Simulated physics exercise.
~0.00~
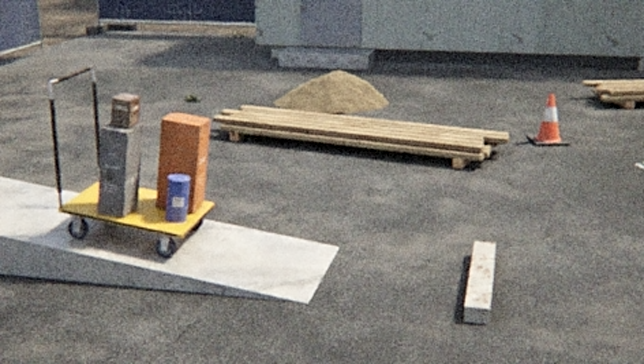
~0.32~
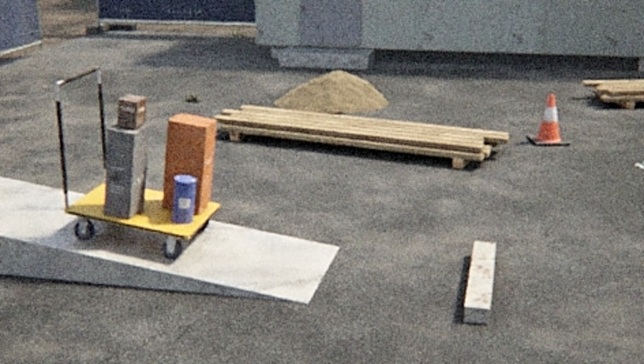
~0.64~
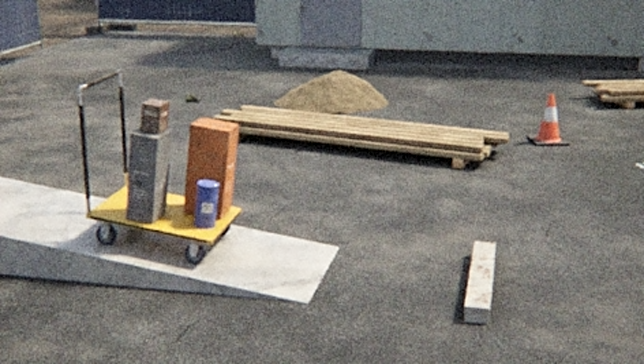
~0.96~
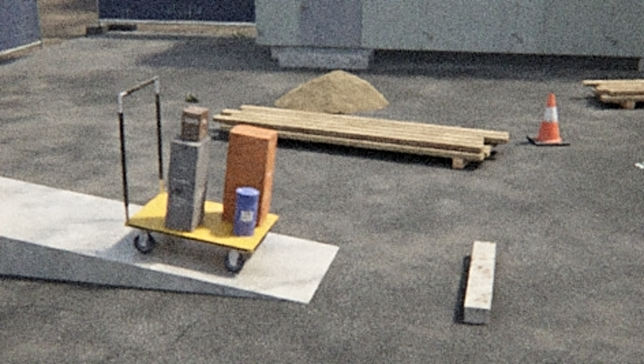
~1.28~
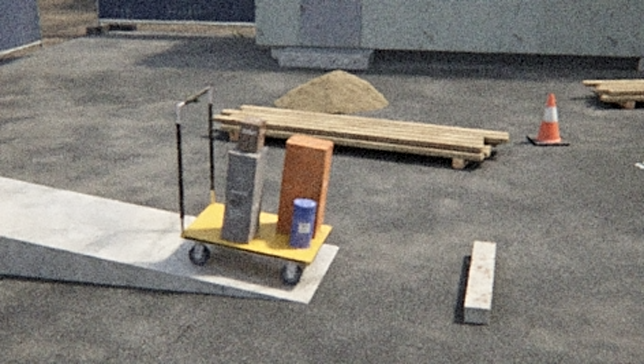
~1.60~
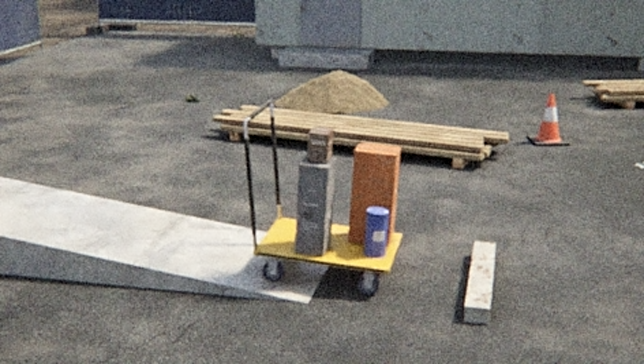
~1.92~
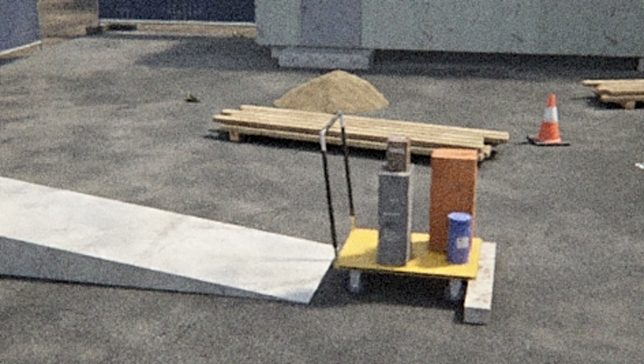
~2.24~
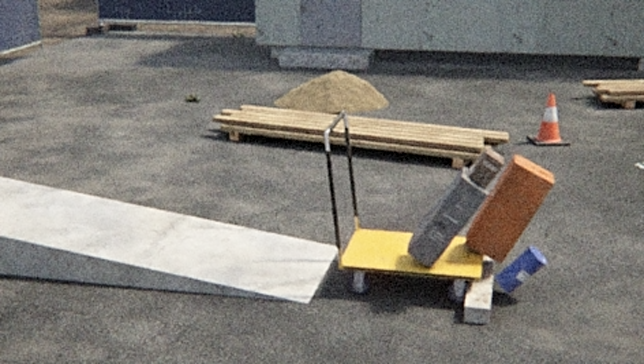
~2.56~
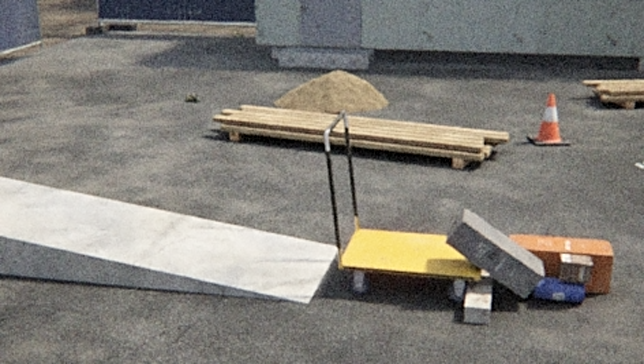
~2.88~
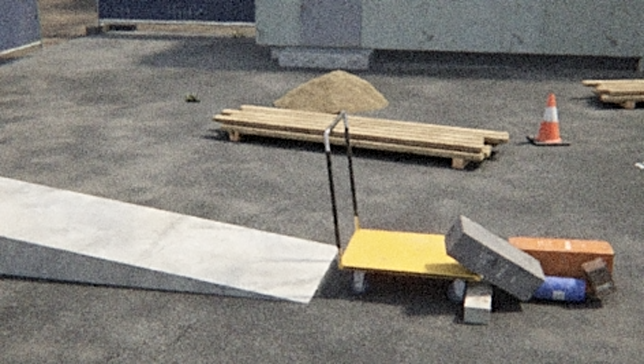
A pale ramp slopes down to the right across a grey paved yard, seen from slightly above, with stacked planks, a sand heap and an orange traffic cone behind. On it stands a yellow trolley with a dark handle, carrying a tall grey box with a small brown box on top, a tall orange box and a blue canister. The trolley rolls down the ramp, gathering speed, onto level ground and stops abruptly against a pale kerb. The load pitches forward to the right. All four items end on the ground beyond the kerb, the grey box leaning against the empty trolley's edge.
